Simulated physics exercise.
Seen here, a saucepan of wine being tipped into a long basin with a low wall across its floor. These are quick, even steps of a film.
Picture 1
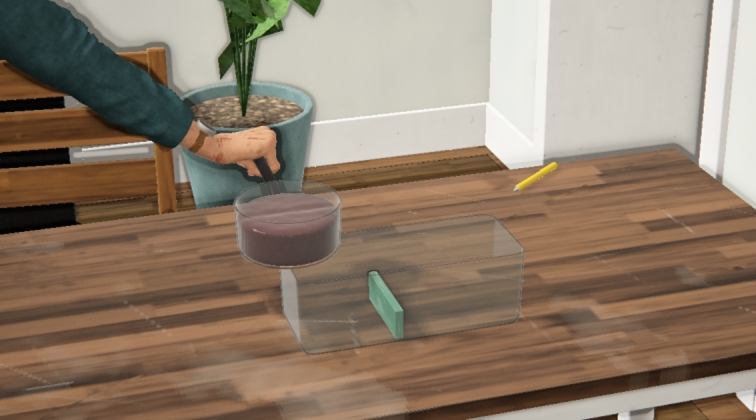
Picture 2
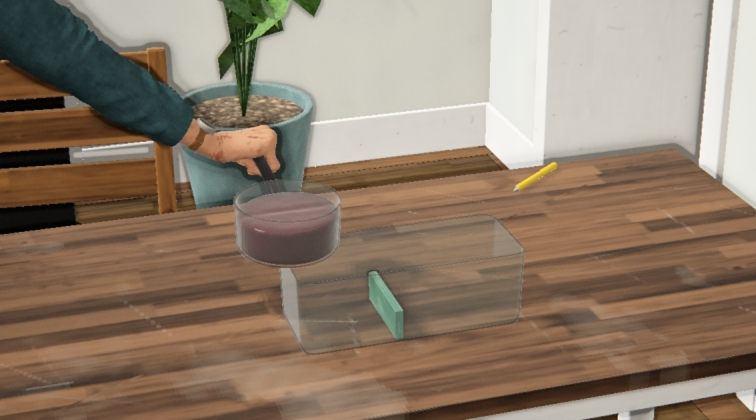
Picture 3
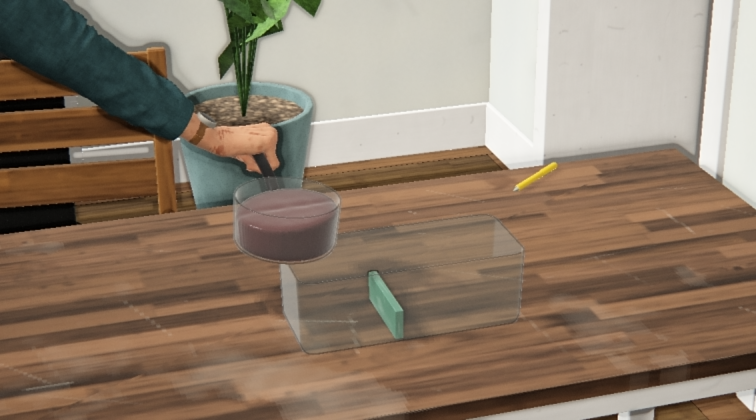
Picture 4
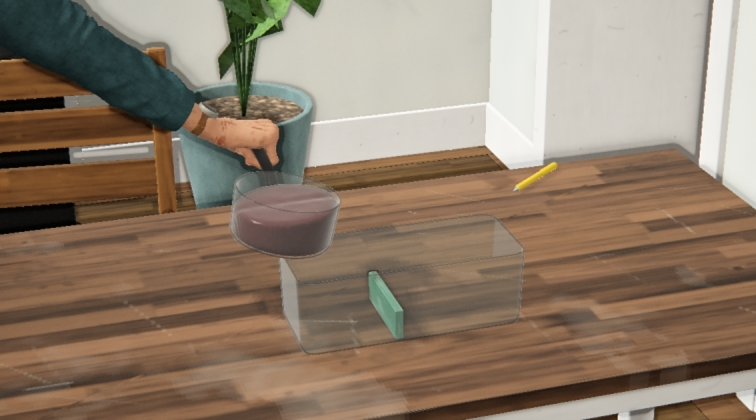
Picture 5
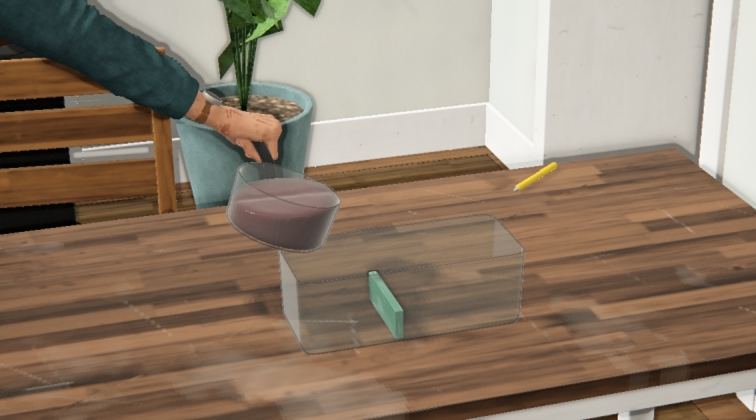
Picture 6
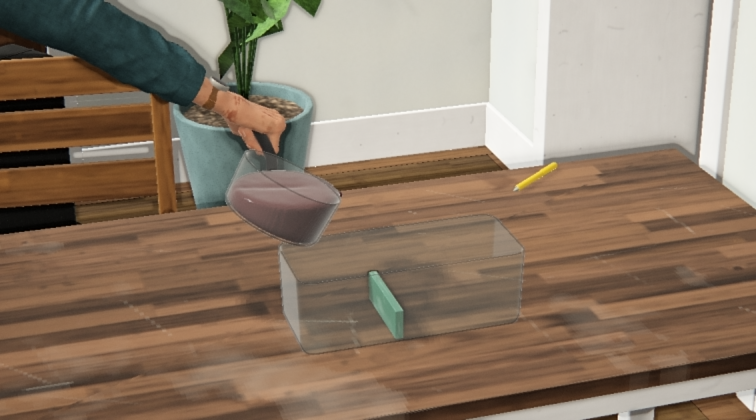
A hand in a dark teal sleeve holds a clear saucepan of dark red wine level above the left end of a long transparent basin with a low green wall inside. The hand gradually tilts the pan down to the right, and the wine shifts toward its lowered rim.
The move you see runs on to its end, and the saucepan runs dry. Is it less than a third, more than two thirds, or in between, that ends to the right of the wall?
The share right of the wall is more than two thirds.
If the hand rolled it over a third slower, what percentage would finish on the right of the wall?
Some 85 per cent.
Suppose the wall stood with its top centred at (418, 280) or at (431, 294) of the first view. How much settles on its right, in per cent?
Roughly 35 per cent, and 30 per cent.
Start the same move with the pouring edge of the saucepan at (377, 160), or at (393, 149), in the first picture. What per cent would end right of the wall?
About 85 and 65 per cent.
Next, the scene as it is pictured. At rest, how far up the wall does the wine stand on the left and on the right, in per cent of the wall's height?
Left about 20, right about 60.
A moment on, the saucepan is tipped on its side and 46 per cent is still to pour, 3 is left of the wall and 5 right of it.
Next, the saucepan is tipped on its side and 8 per cent is still to pour, 3 is left of the wall and 74 right of it.
Then the saucepan is tipped on its side and 3 per cent is still to pour, 13 is left of the wall and 77 right of it.
Later the saucepan is tipped on its side and 1 per cent is still to pour, 18 is left of the wall and 79 right of it.
At rest 19 per cent lies left of the wall, 79 right of it and 2 outside.
